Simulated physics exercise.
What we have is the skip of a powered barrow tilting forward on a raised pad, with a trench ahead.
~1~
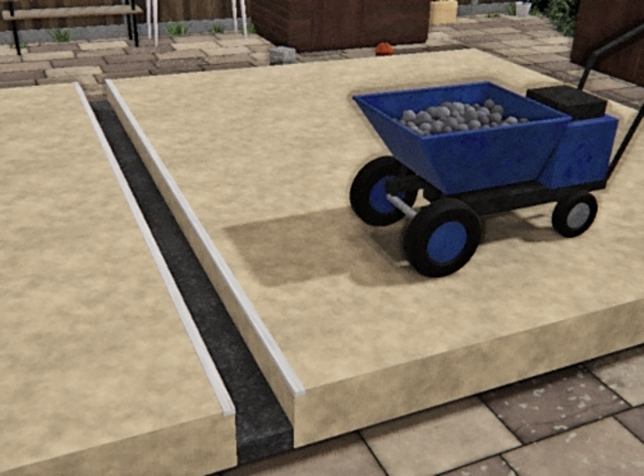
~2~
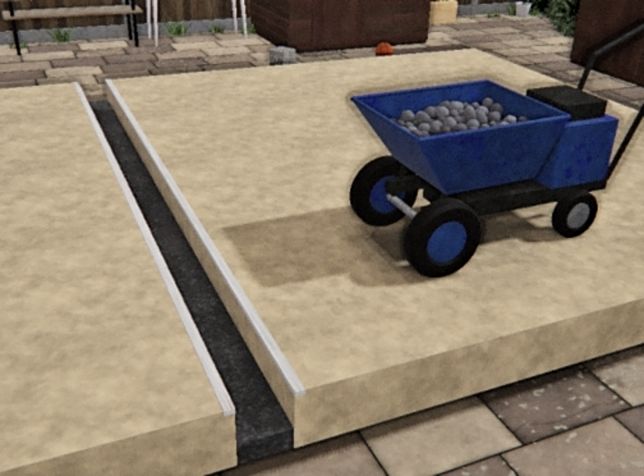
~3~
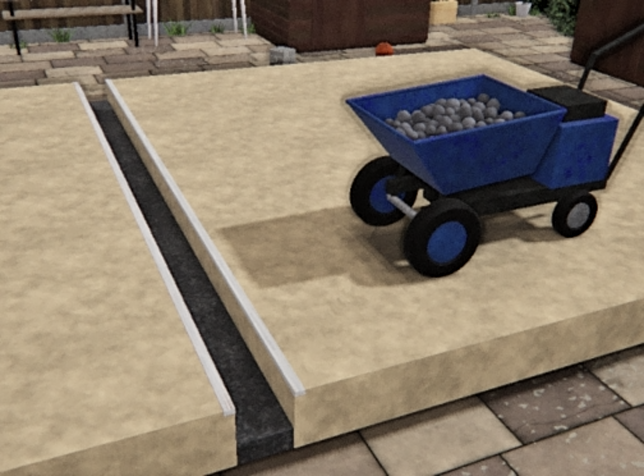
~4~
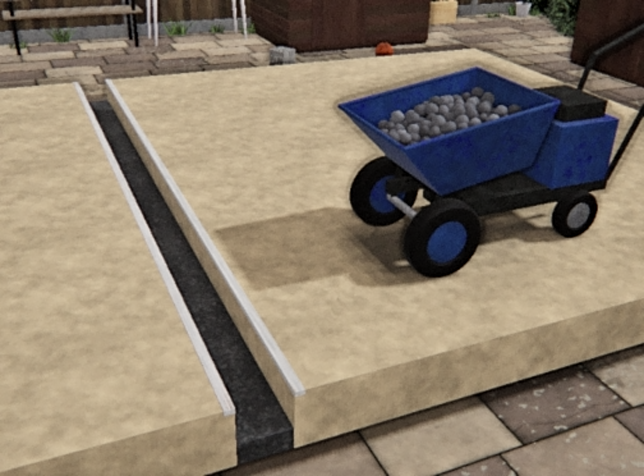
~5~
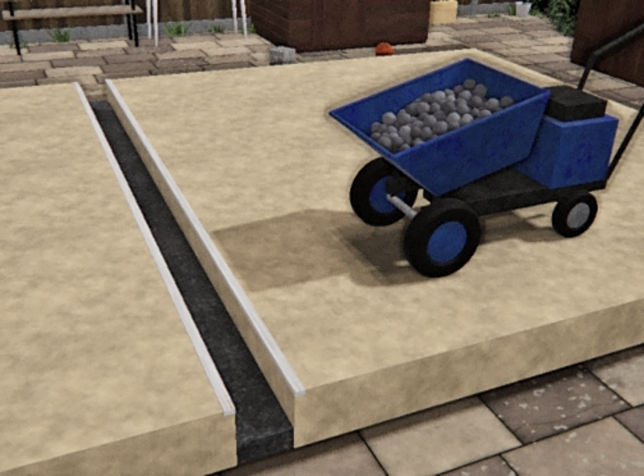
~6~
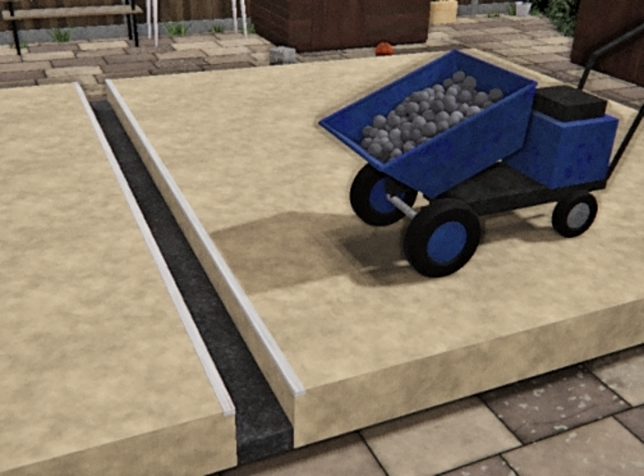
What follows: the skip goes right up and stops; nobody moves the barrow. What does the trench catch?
Between the edges lies less than half of the load.
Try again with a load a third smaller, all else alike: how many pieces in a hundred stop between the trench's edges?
Close to 30 per cent.
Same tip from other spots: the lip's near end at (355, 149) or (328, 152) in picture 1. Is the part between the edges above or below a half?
At the first place most of it, at the second more than half.
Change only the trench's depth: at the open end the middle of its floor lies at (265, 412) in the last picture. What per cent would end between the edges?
It comes to 30 per cent or so.
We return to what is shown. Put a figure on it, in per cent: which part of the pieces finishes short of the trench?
Roughly 50 in a hundred.
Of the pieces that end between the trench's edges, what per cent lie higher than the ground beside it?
About 0 per cent.
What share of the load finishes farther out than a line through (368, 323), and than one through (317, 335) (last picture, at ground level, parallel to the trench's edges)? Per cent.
Roughly 90 per cent, and 60 per cent.
Shortly afterwards, skip tipped steeply; the whole lot in the skip.
Next, skip tipped right over; the bulk in the skip; a little short of the trench; only a few falling.
Some moments later, skip tipped right over; near a quarter in the skip; near half short of the trench; near a quarter in or heaped over the trench; only a few beyond it.
In the end, skip tipped right over; a little in the skip; near half short of the trench; near a third in or heaped over the trench; only a few beyond it.
